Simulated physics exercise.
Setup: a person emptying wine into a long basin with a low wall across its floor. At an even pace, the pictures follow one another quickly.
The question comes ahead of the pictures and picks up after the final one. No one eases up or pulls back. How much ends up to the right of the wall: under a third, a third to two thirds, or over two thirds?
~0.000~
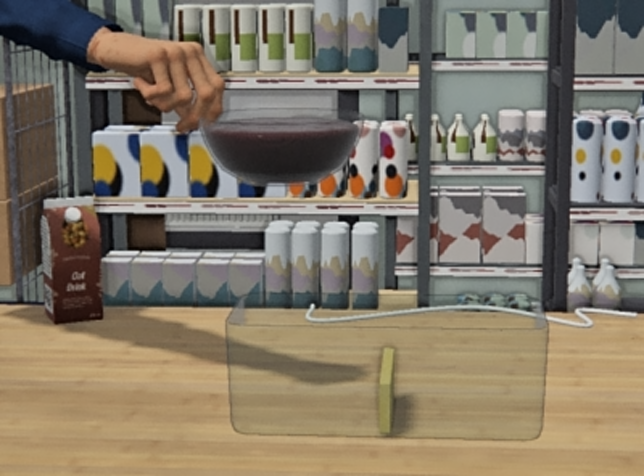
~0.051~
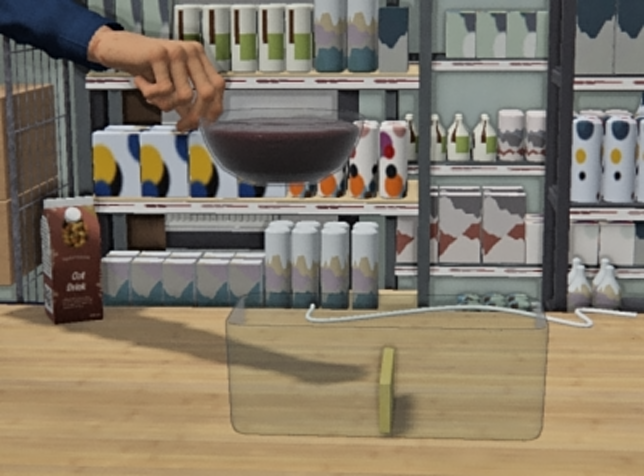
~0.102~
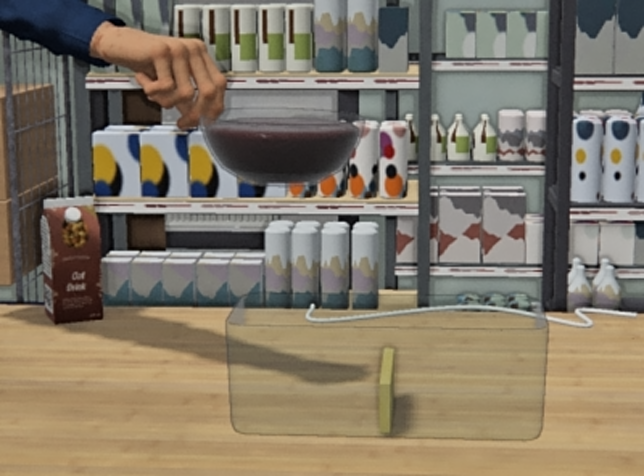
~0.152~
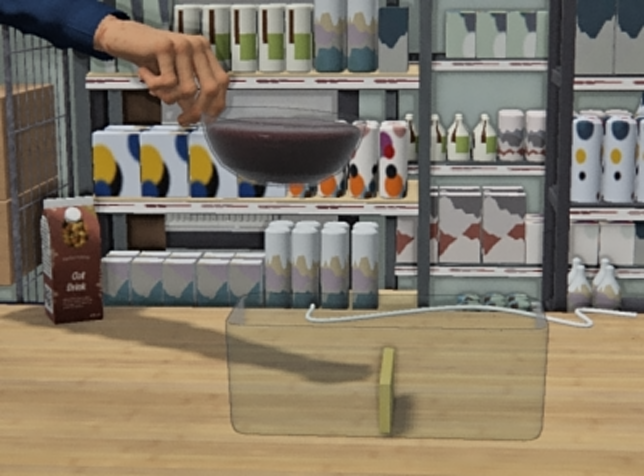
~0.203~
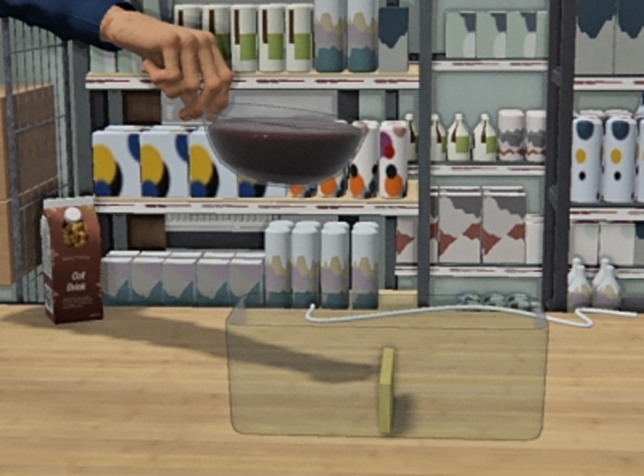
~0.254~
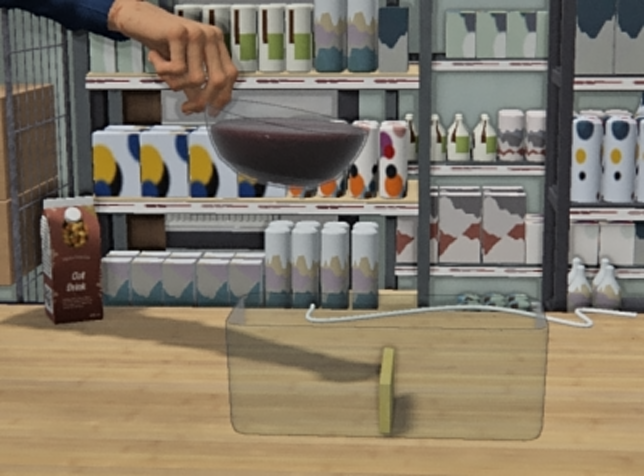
Over two thirds.
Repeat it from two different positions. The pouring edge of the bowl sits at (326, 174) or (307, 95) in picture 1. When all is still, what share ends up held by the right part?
Close to 45 % for the first start and close to 50 % for the second.
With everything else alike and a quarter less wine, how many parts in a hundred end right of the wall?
Roughly 80 percent.
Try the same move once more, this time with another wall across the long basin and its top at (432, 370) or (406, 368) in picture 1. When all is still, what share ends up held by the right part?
In order, some 50 and 70 in a hundred.
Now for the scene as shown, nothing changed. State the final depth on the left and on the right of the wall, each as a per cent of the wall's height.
I'd put the left at about 10 and the right at about 60.
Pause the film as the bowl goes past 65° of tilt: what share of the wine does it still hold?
About 35 per cent.
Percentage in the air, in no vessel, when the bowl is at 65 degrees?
That comes to near 45 percent.
A moment on, the bowl is tipped part way and 34 per cent is still to pour, 1 is left of the wall and 21 right of it.
Next, the bowl is tipped on its side and 1 per cent is still to pour, 13 is left of the wall and 79 right of it.
Then the bowl is tipped right over and 0 per cent is still to pour, 18 is left of the wall and 80 right of it.
Later the bowl is tipped right over and 0 per cent is still to pour, 18 is left of the wall and 80 right of it.
Finally, 18 per cent lies left of the wall, 80 right of it and 3 outside.
